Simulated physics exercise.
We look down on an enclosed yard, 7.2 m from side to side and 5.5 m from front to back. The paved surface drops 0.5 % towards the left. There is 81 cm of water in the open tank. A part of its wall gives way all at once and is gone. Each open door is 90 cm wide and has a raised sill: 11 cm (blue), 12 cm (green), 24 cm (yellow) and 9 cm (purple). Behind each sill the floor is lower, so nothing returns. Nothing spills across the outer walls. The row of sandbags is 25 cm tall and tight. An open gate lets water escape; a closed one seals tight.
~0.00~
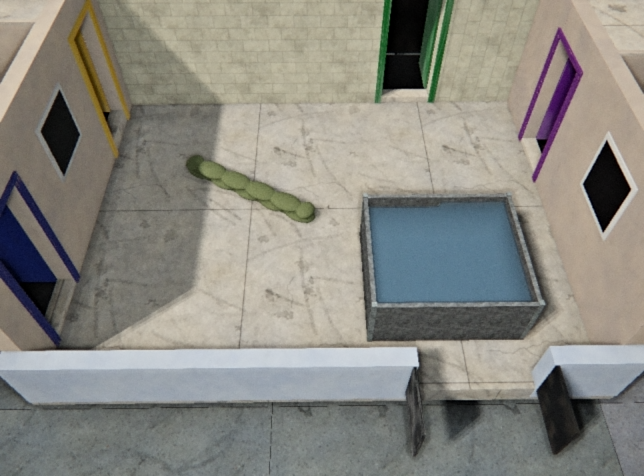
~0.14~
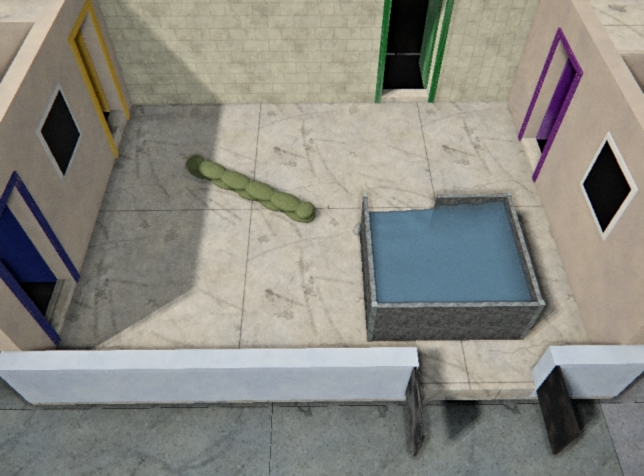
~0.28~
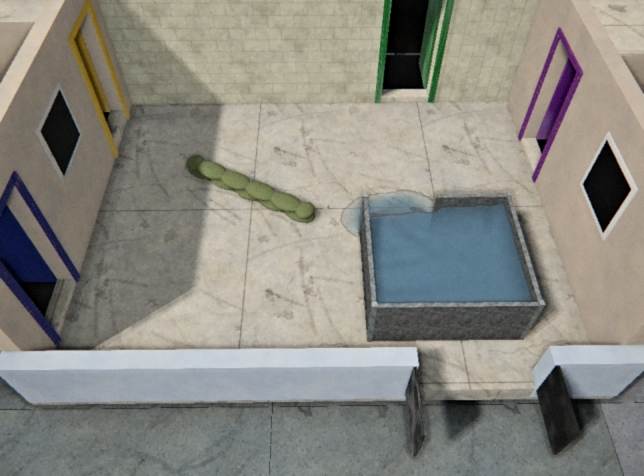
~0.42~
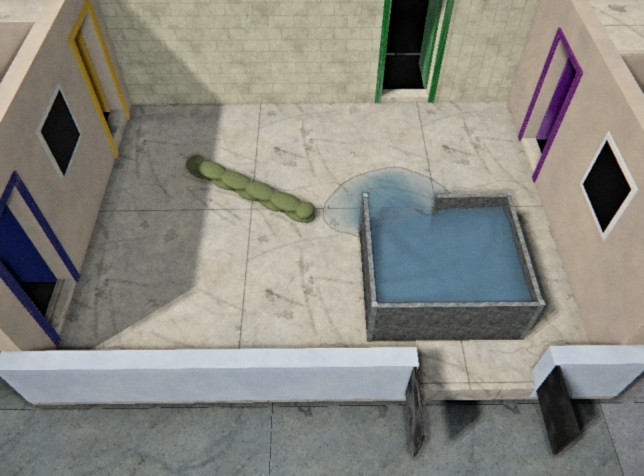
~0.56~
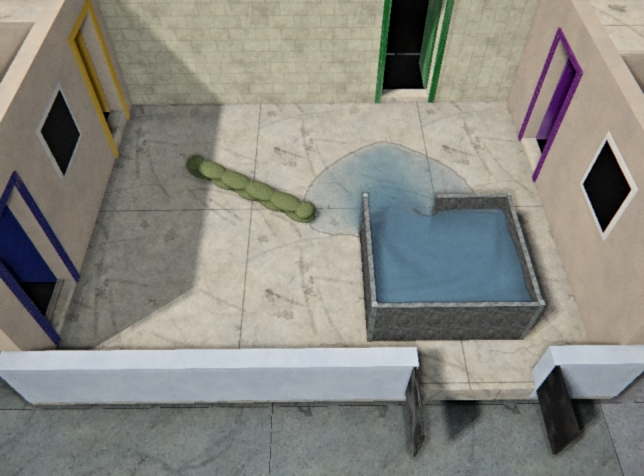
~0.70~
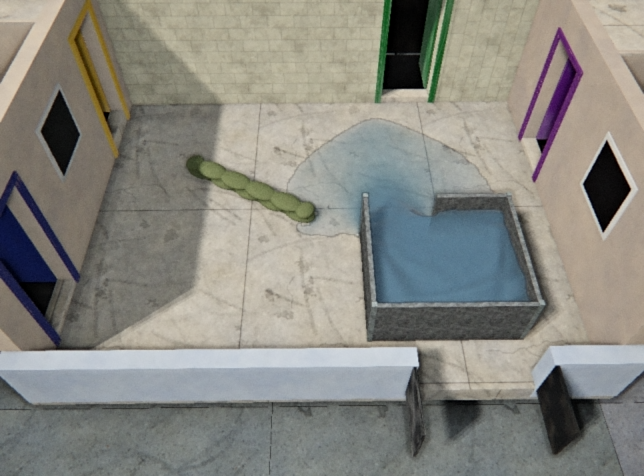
A paved, walled yard is seen from above by a camera that stays still. A grey stone tank of blue water stands on the right, with a segmented green barrier lying left of it, blue and yellow doorways on the left, green at the back, purple on the right. Part of the tank's far wall vanishes, and water pours through the gap, fanning across the paving towards the back and the barrier.
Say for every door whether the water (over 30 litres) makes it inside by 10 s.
Door by door: At the blue door it stays under the limit; at the green door it goes over the limit; at the yellow door it does not reach the limit; at the purple door it keeps below the limit.
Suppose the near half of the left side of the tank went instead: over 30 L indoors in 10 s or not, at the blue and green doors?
Against that limit: Blue over, green not over.
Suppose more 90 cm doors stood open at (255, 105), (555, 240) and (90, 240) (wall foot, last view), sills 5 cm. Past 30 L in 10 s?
In turn: Past it, under, not over.
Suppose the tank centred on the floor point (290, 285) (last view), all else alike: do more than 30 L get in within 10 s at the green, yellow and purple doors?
Then: Green under, yellow not over, purple under.
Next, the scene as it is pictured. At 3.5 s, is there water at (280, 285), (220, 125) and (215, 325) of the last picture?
In that order: Still dry, flooded, dry.
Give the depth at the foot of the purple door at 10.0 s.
About 4.5 cm.
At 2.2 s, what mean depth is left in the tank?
Roughly 40 cm on average.
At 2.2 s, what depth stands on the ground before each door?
Depths in cm: Blue 0, green 29, yellow 0, purple 3.
After 1.4 s water covers 35 % of the floor and is deepest (44 cm) near (380, 232); blue door not reached, green door 22 cm at the sill, 25 L in, yellow door not reached, purple door 3 cm at the sill, 0 L in.
After 2.2 s water covers 40 % of the floor and is deepest (30 cm) near (380, 232); blue door not reached, green door 29 cm at the sill, 107 L in, yellow door not reached, purple door 3 cm at the sill, 0 L in.
After 3.5 s water covers 50 % of the floor and is deepest (28 cm) near (132, 109); blue door not reached, green door 19 cm at the sill, 177 L in, yellow door 25 cm at the sill, 6 L in, purple door 9 cm at the sill, 0 L in.
After 6.0 s water covers 80 % of the floor and is deepest (18 cm) near (132, 109); blue door 4 cm at the sill, 0 L in, green door 11 cm at the sill, 206 L in, yellow door 16 cm at the sill, 8 L in, purple door 9 cm at the sill, 1 L in.
After 10.0 s water covers 95 % of the floor and is deepest (12 cm) near (128, 122); blue door 9 cm at the sill, 1 L in, green door 7 cm at the sill, 206 L in, yellow door 11 cm at the sill, 8 L in, purple door 4 cm at the sill, 2 L in.
